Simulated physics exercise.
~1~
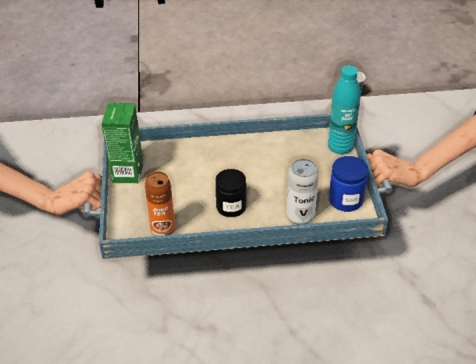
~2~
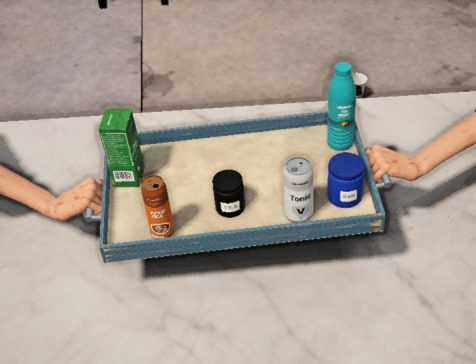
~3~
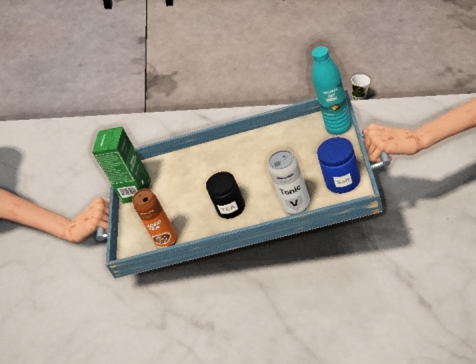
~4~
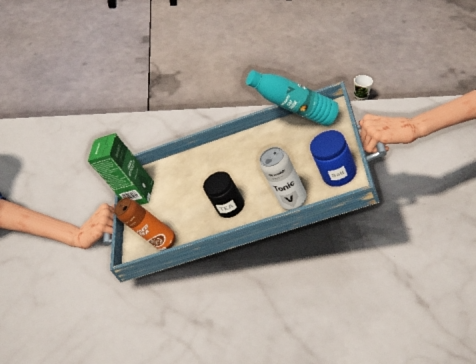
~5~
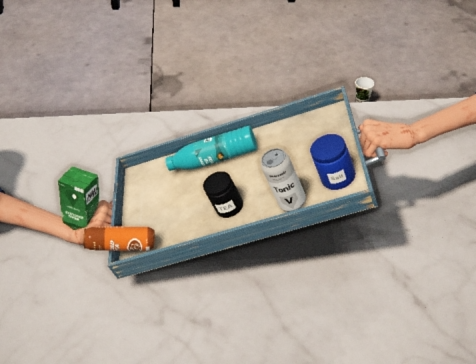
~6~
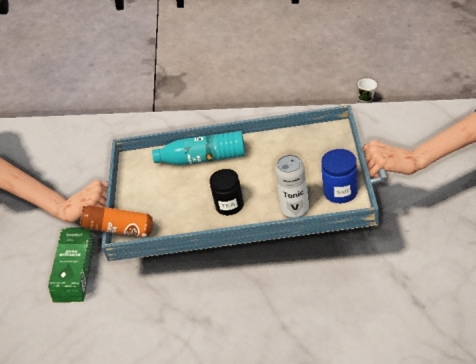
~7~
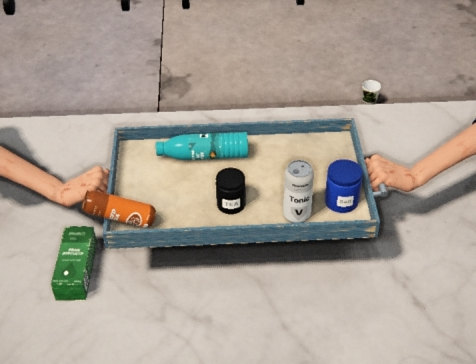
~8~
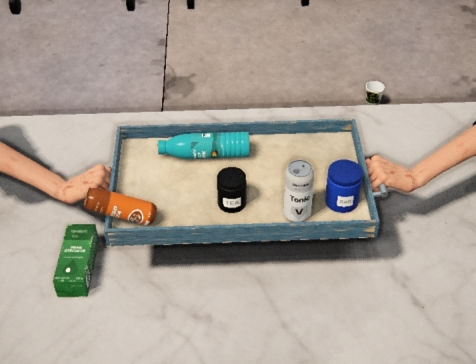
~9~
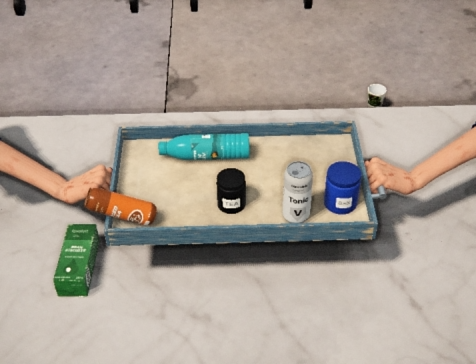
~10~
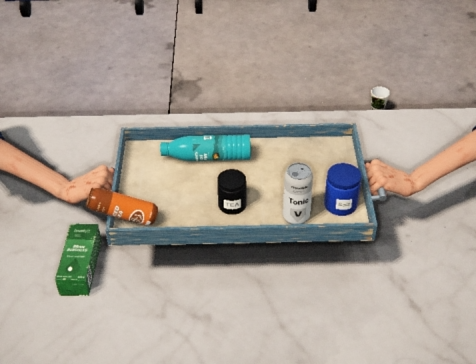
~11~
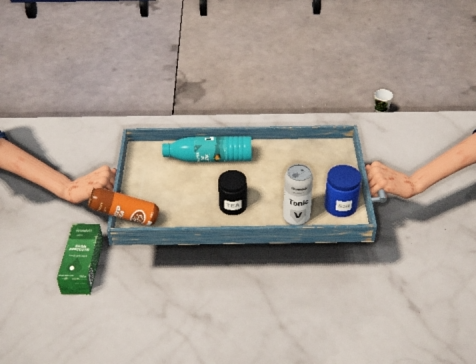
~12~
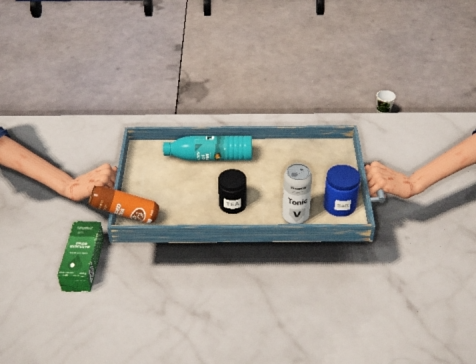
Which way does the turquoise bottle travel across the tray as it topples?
The turquoise bottle moves to the left, ending up lying on its side near the back edge of the tray.
